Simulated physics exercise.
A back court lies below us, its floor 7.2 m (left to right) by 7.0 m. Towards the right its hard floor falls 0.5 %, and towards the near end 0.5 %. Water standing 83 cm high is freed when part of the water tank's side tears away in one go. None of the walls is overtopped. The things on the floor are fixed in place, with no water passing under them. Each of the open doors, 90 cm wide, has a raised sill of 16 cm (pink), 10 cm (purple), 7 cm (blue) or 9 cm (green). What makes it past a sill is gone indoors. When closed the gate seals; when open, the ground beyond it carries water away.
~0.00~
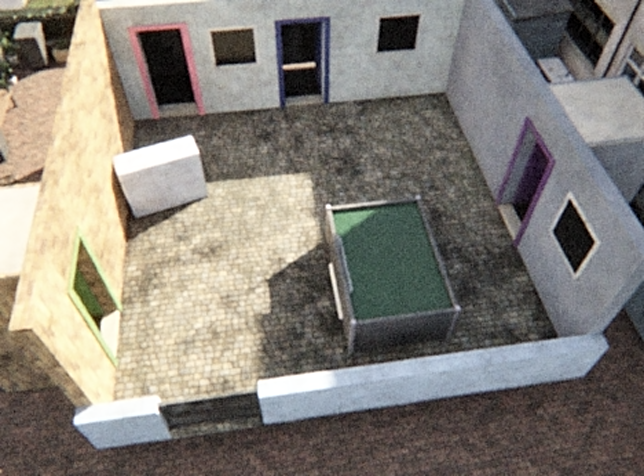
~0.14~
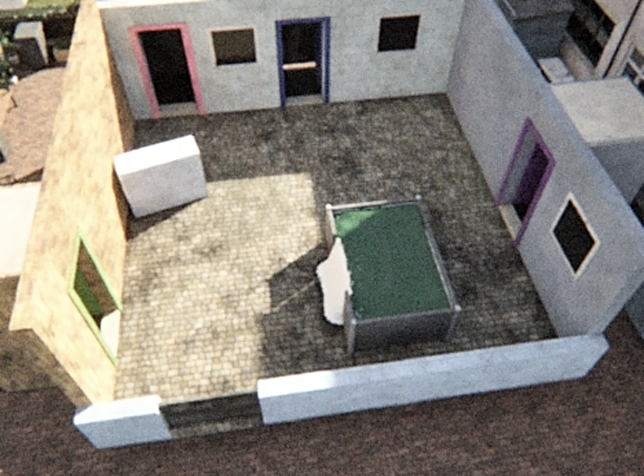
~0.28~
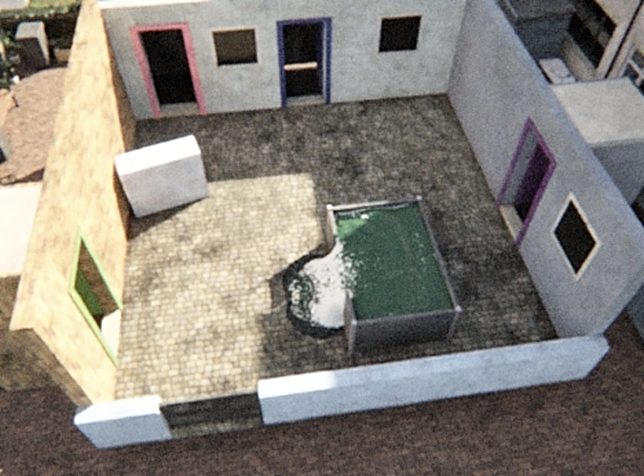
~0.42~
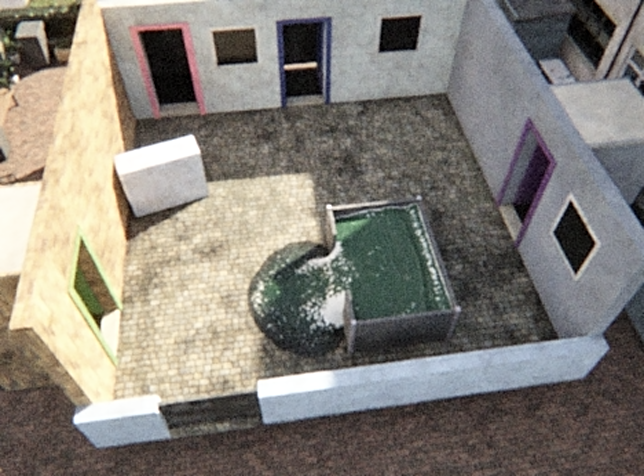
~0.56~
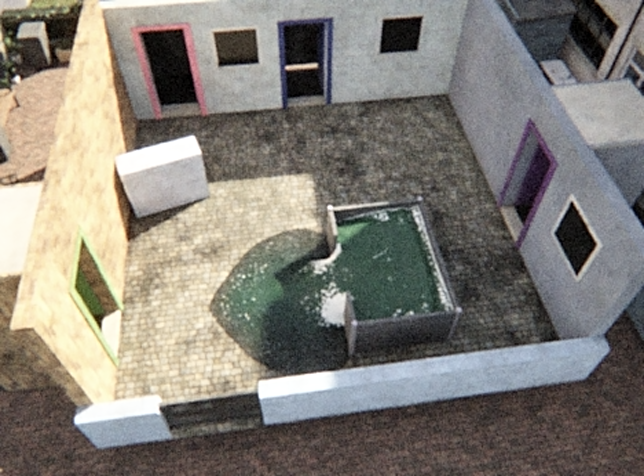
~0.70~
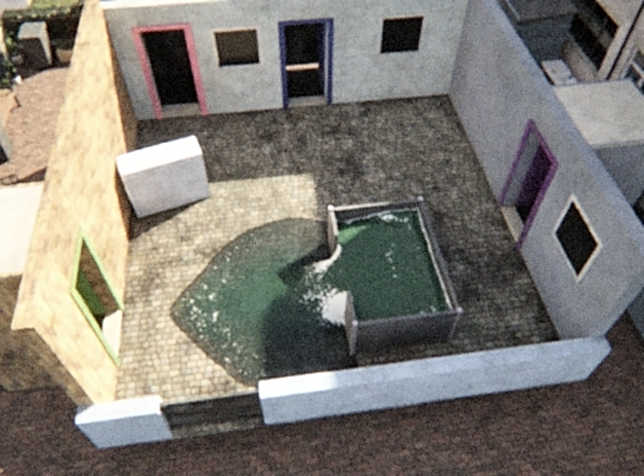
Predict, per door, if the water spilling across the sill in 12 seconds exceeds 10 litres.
At the end, pink door: Fails to top it. Purple door: Fails to top it. Blue door: Fails to top it. Green door: Tops it.
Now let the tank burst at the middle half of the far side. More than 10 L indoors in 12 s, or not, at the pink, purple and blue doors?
Then pink would come out on the low side, purple on the low side and blue on the high side.
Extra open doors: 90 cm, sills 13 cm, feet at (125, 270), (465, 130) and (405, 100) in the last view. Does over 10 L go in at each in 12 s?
In sequence the answers are more than that, less than that and less than that.
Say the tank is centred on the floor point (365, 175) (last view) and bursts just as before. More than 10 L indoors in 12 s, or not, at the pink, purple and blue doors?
Checking the limit: Pink is beyond it, purple is within it and blue is within it.
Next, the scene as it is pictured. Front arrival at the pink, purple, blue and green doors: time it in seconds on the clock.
Door times: Pink 3.2 s / purple 8.0 s / blue 5.5 s / green 0.9 s.
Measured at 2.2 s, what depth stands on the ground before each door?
Depths: Pink door 0 cm, purple door 0 cm, blue door 0 cm, green door 28 cm.
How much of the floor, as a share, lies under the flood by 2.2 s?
Some 35 per cent of the floor is wet.
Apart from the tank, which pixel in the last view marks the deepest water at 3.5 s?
You'll find it around (145, 297).
After 1.4 s water covers 30 % of the floor and is deepest (41 cm) near (333, 293); pink door not reached, purple door not reached, blue door not reached, green door 16 cm at the sill, 37 L in.
After 2.2 s water covers 35 % of the floor and is deepest (44 cm) near (131, 213); pink door not reached, purple door not reached, blue door not reached, green door 28 cm at the sill, 139 L in.
After 3.5 s water covers 35 % of the floor and is deepest (28 cm) near (145, 297); pink door 5 cm at the sill, 0 L in, purple door not reached, blue door not reached, green door 19 cm at the sill, 261 L in.
After 7.0 s water covers 75 % of the floor and is deepest (16 cm) near (123, 309); pink door 3 cm at the sill, 0 L in, purple door not reached, blue door 6 cm at the sill, 0 L in, green door 13 cm at the sill, 341 L in.
After 12.0 s water covers 95 % of the floor and is deepest (10 cm) near (560, 361); pink door 1 cm at the sill, 0 L in, purple door 9 cm at the sill, 0 L in, blue door 5 cm at the sill, 0 L in, green door 7 cm at the sill, 352 L in.
